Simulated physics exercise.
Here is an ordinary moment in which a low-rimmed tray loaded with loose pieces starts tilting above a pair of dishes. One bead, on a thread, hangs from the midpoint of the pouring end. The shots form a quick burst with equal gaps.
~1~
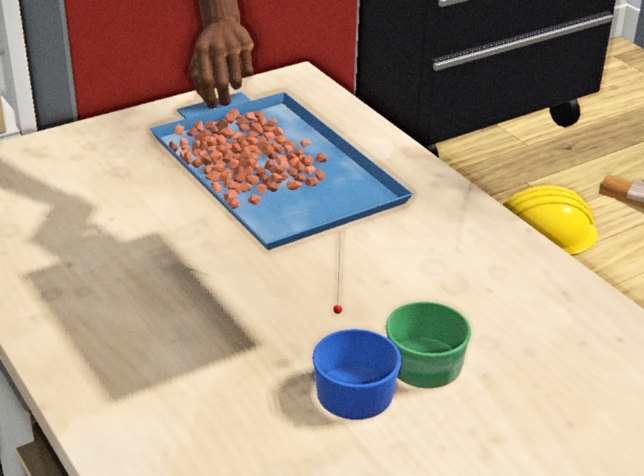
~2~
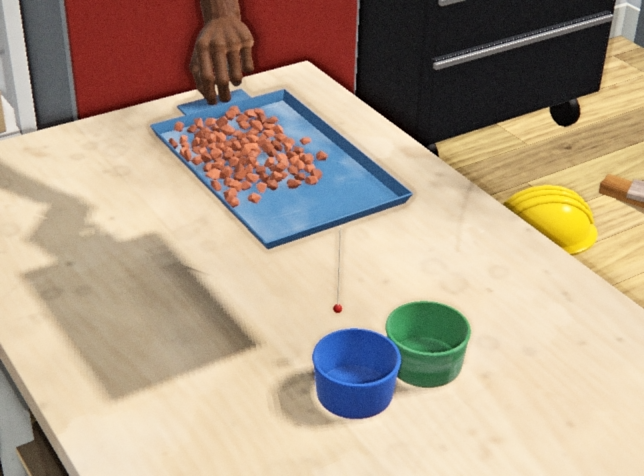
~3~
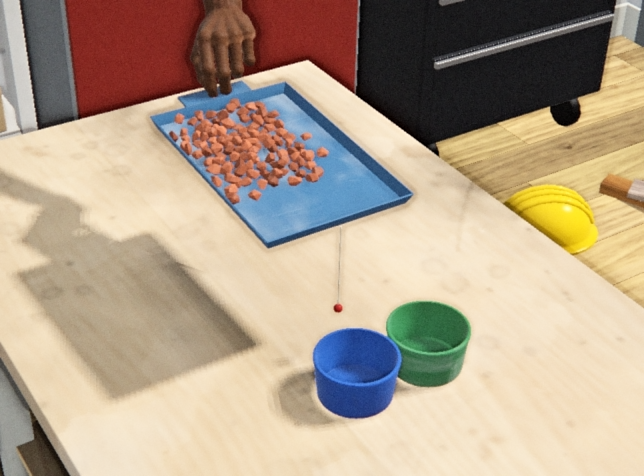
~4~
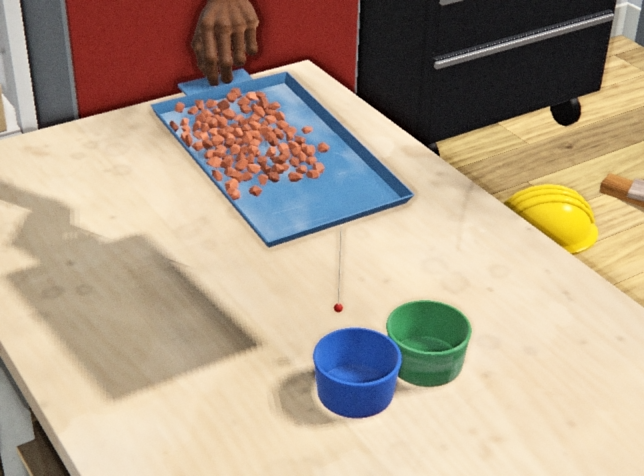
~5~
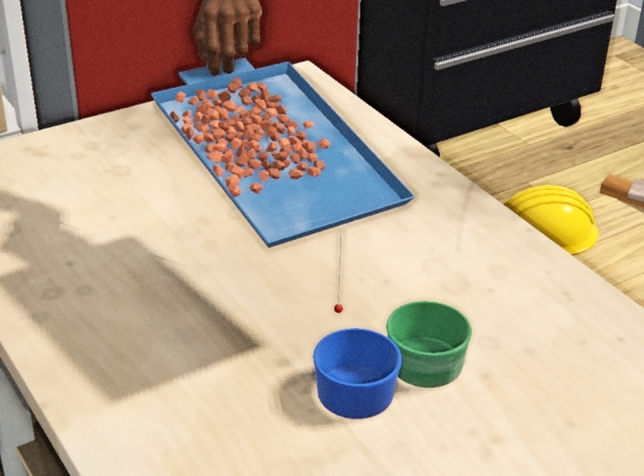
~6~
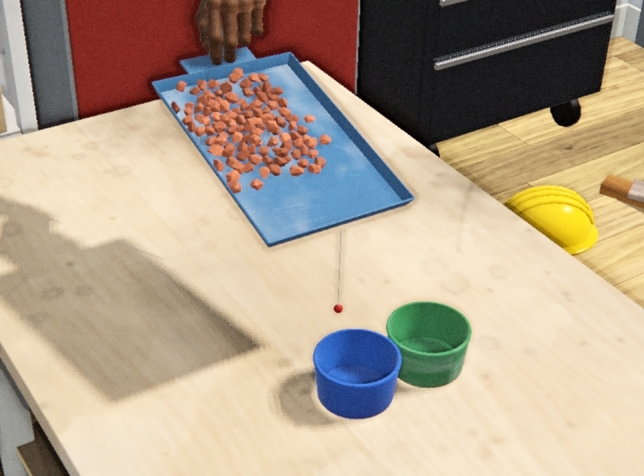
Blue tray of reddish crumbly pieces tilting gradually as a hand raises its far end above a table with blue and green dishes.
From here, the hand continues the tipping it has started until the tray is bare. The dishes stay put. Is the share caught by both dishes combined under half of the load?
The bulk is caught.
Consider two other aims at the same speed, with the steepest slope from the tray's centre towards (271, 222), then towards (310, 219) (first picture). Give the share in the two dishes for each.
Roughly 0 per cent, and 50 per cent.
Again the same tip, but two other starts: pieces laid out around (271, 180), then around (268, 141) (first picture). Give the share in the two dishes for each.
In order, 80 % then 80 %.
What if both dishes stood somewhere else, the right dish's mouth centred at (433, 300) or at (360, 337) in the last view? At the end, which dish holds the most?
In the first try it's the one on the left, and in the second it's the one on the right.
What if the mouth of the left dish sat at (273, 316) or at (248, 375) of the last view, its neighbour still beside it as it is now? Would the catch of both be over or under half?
For the earlier try a smaller portion is kept, for the later one a smaller portion.
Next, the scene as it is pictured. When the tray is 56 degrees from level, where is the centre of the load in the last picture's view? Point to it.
(362, 217).
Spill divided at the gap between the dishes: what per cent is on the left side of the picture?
It comes out at roughly 60 percent.
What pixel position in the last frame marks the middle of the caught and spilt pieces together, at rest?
The centre ends up roughly at (380, 373).
Shortly afterwards, tray tipped steeply; near two thirds on the tray; a little in the left dish; only a few in the right dish; only a few outside both; near a third in the air.
Next, tray tipped right over; only a few on the tray; near a third in the left dish; near a third in the right dish; a little outside both; a little in the air.
Some moments later, tray tipped past a quarter turn; near half in the left dish; near a third in the right dish; near a quarter outside both.
In the end, tray tipped past a quarter turn; near half in the left dish; near a third in the right dish; near a quarter outside both.
